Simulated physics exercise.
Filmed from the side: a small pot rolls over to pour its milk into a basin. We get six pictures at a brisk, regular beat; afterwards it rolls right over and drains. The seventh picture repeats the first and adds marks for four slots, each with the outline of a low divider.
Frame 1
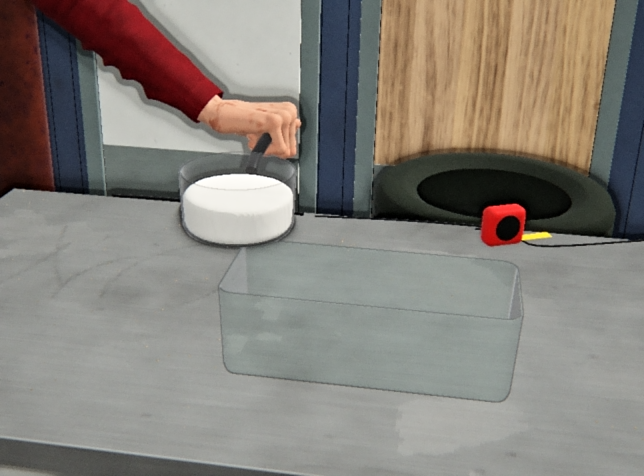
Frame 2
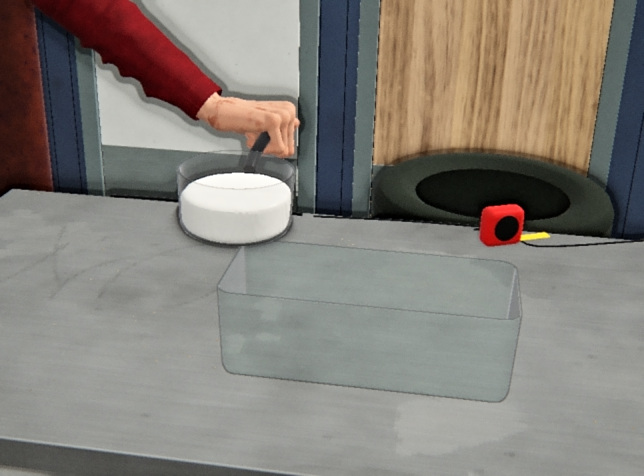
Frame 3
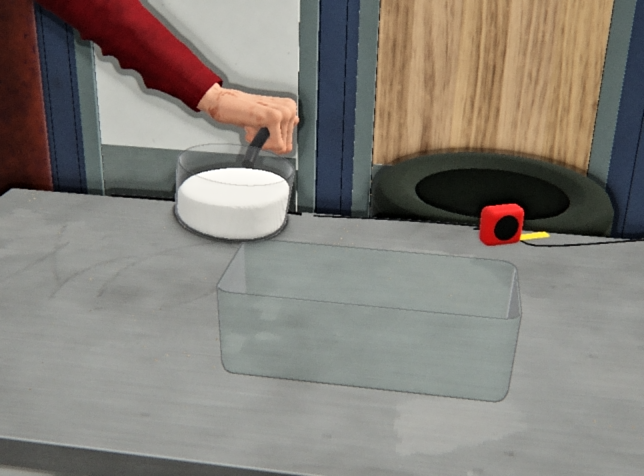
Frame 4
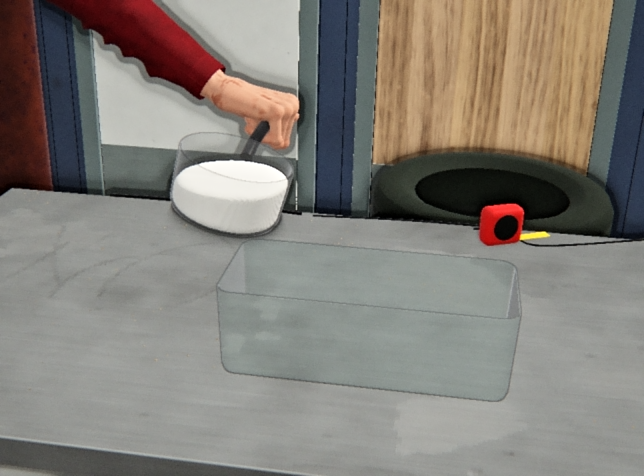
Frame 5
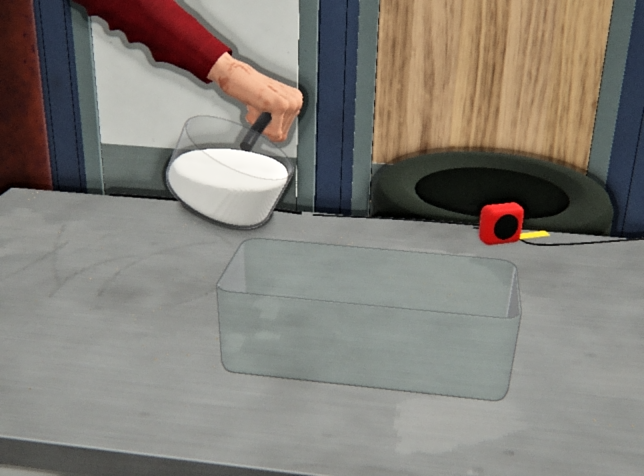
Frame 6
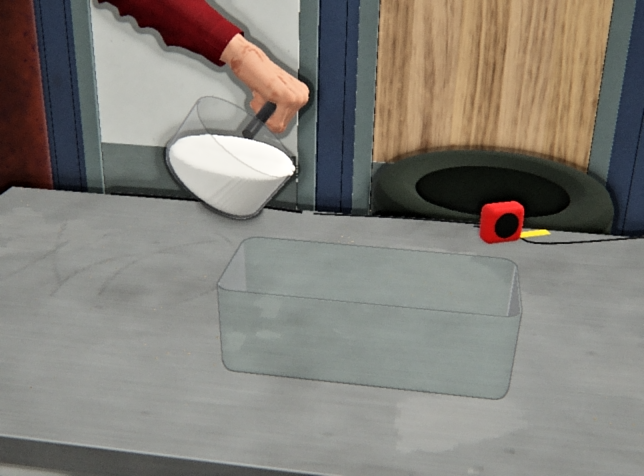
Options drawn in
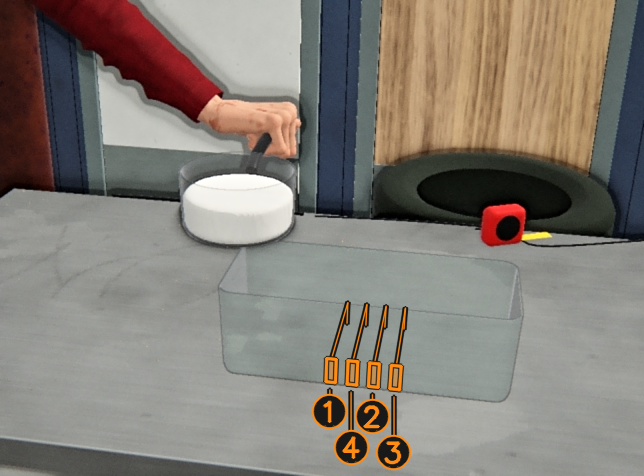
A hand in a red sleeve gradually tilted a small clear pot of milk to the right, behind an empty see-through basin on a gray table, until the milk reached the pot's lip.
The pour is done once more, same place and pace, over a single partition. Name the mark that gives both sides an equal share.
2 is best.
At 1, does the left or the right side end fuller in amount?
The right one.
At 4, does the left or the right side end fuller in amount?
More ends on the right.
In orange, 1 at (329, 389); 2 at (372, 394); 3 at (393, 396); 4 at (351, 391).
If 1 is chosen, about 10 % ends left of the wall and 89 % right of it.
If 2 is chosen, about 53 % ends left of the wall and 46 % right of it.
If 3 is chosen, about 87 % ends left of the wall and 11 % right of it.
If 4 is chosen, about 16 % ends left of the wall and 82 % right of it.
